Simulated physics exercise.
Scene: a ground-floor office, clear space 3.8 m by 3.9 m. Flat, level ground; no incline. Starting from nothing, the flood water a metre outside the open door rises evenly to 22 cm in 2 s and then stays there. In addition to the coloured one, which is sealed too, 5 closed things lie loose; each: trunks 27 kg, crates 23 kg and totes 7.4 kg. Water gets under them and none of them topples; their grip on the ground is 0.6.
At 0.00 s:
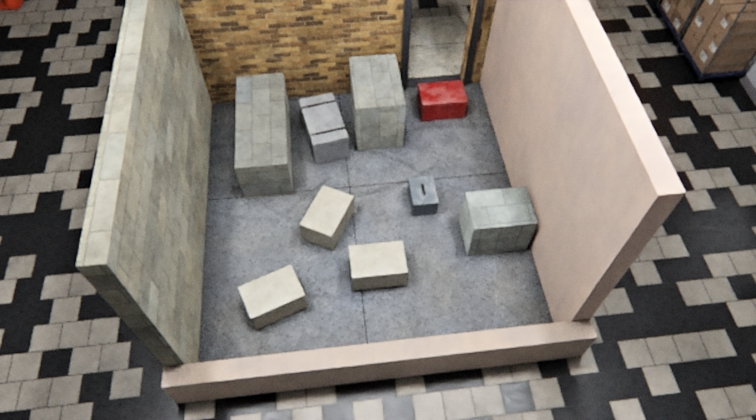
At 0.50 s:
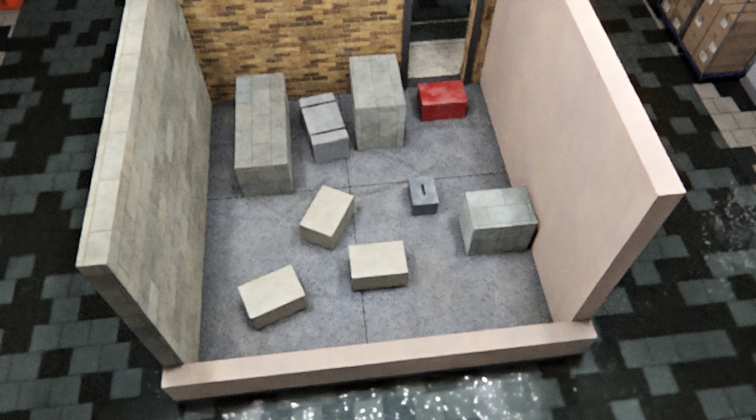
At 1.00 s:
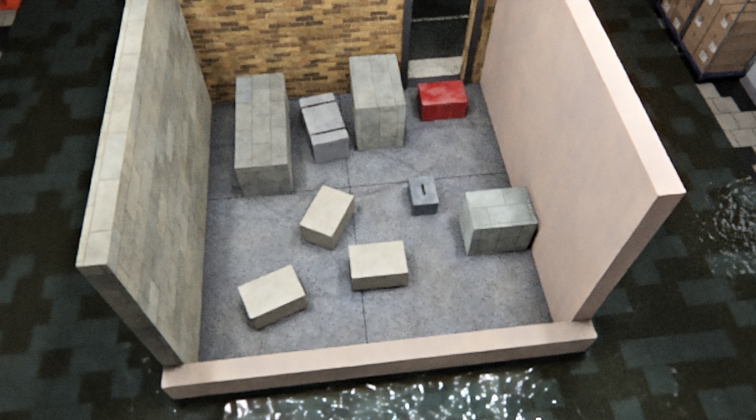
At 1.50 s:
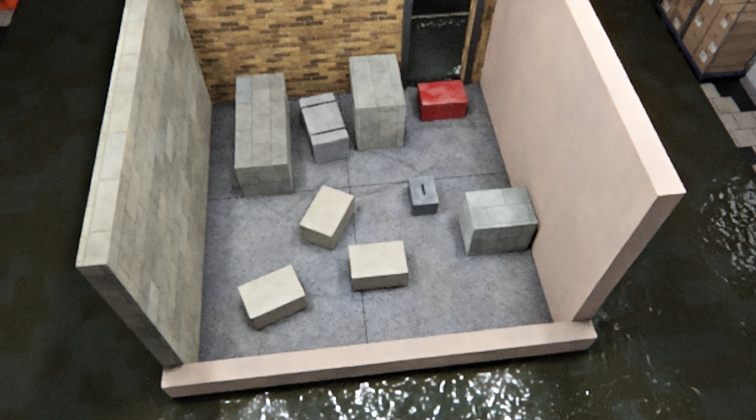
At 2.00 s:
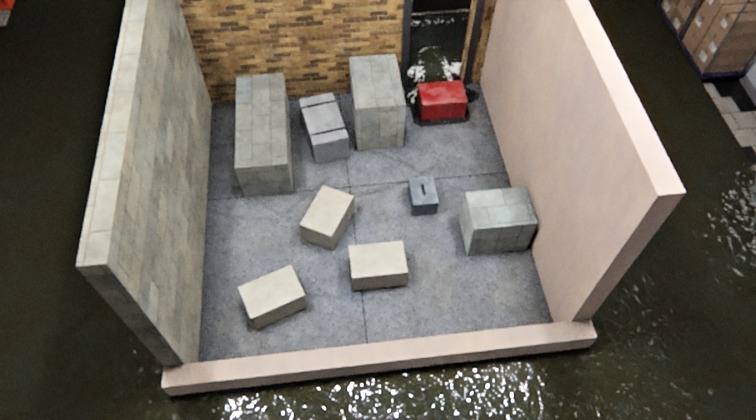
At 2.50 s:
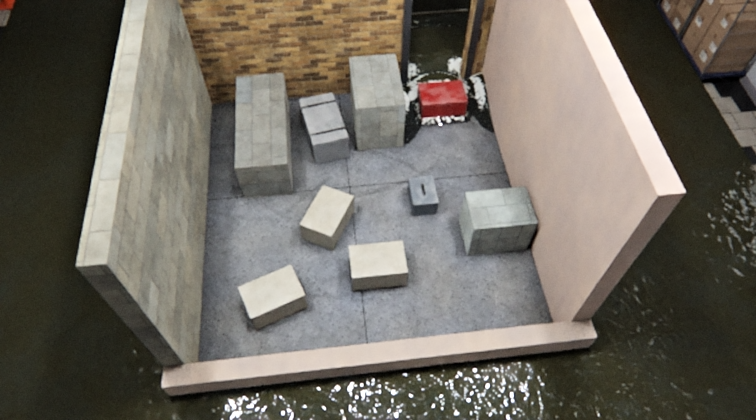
In a small walled room with a brick back wall, dark water spread over the tiled floor outside, then came in through the doorway around the red crate, while none of the boxes moved.
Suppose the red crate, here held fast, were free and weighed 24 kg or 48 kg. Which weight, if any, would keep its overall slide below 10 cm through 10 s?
Neither one.
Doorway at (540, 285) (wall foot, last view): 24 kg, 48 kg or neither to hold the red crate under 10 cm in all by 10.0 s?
If so, even the lighter mass works.
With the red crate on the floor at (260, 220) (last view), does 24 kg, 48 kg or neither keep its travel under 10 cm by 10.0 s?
Both loads work.
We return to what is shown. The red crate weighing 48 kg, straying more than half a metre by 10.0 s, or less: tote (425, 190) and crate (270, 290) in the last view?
Exceeds it; falls short.
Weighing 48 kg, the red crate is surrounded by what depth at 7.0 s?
Close to 13 cm deep.
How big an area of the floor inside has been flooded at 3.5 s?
Near 3.5 m2 in all.
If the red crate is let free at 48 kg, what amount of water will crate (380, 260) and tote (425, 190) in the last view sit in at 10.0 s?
About 7 and 4 cm.
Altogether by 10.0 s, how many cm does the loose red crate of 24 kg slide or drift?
About 350 cm altogether.
After 3.5 s the red crate would be 107 cm from its start with 24 kg and 27 cm from its start with 48 kg; 10 cm of water round it then.
After 4.5 s the red crate would be 158 cm from its start with 24 kg and 29 cm from its start with 48 kg; 9 cm of water round it then.
After 7.0 s the red crate would be 244 cm from its start with 24 kg and 30 cm from its start with 48 kg; 13 cm of water round it then.
After 10.0 s the red crate would be 303 cm from its start with 24 kg and 36 cm from its start with 48 kg; 13 cm of water round it then.
